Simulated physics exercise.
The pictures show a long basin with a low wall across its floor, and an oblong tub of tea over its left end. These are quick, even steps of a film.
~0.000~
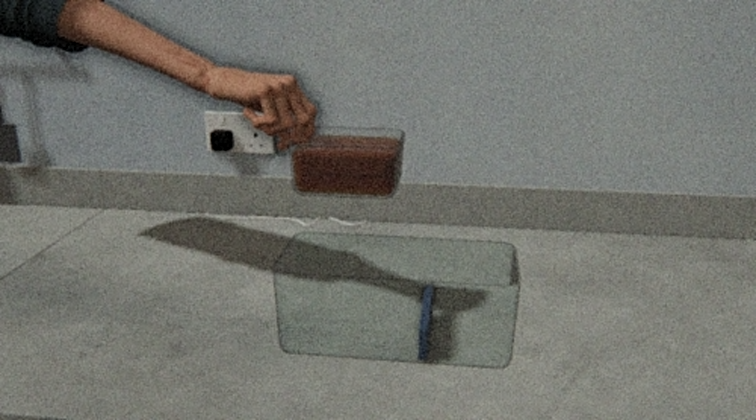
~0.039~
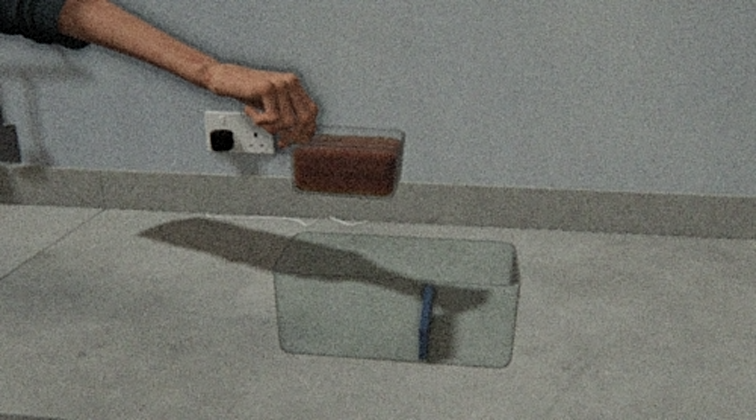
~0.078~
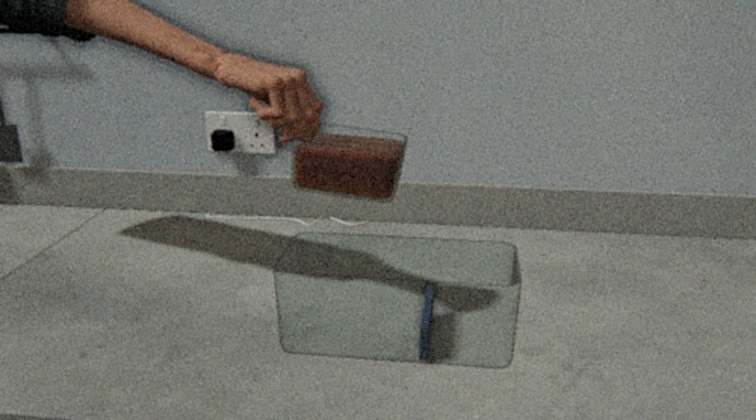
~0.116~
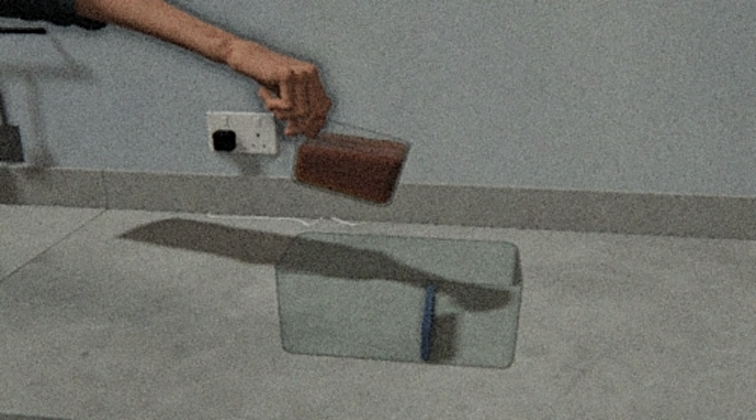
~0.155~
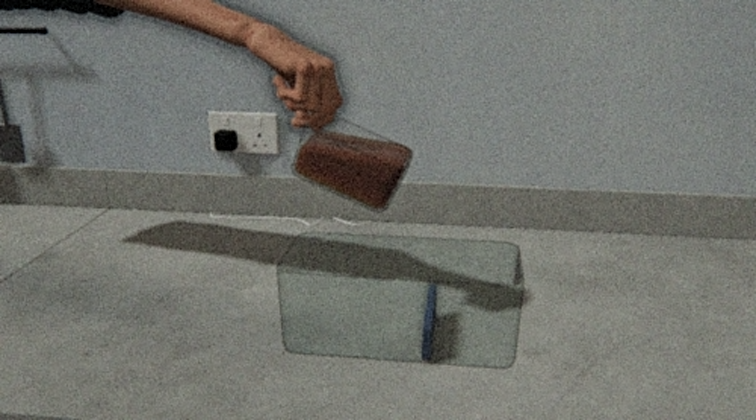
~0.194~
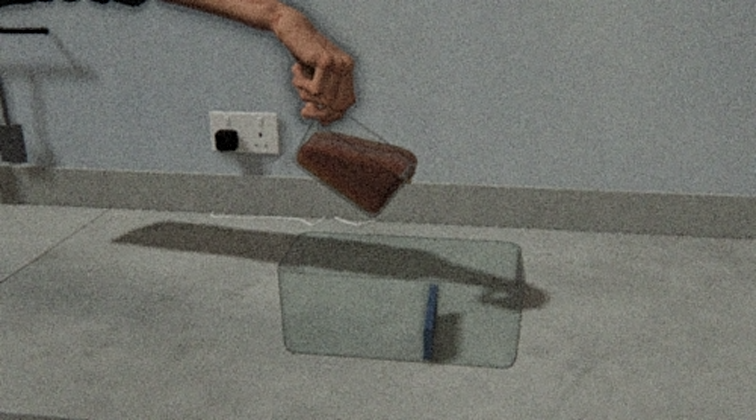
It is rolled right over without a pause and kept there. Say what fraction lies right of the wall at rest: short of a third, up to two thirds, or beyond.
It comes to from a third to two thirds.
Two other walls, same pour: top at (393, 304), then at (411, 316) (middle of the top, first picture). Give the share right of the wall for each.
Roughly 80 per cent, and 60 per cent.
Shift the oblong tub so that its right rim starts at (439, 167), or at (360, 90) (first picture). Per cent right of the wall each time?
First some 75, then 20 per cent.
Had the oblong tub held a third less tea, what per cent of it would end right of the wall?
Roughly 50 in a hundred.
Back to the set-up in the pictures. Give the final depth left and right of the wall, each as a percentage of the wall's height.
Some 20 per cent left and 60 right.
A moment on, the oblong tub is tipped on its side and 19 per cent is still to pour, 2 is left of the wall and 34 right of it.
Next, the oblong tub is tipped on its side and 4 per cent is still to pour, 18 is left of the wall and 65 right of it.
Then the oblong tub is tipped on its side and 2 per cent is still to pour, 28 is left of the wall and 60 right of it.
Later the oblong tub is tipped on its side and 0 per cent is still to pour, 36 is left of the wall and 58 right of it.
At rest 38 per cent lies left of the wall, 57 right of it and 5 outside.
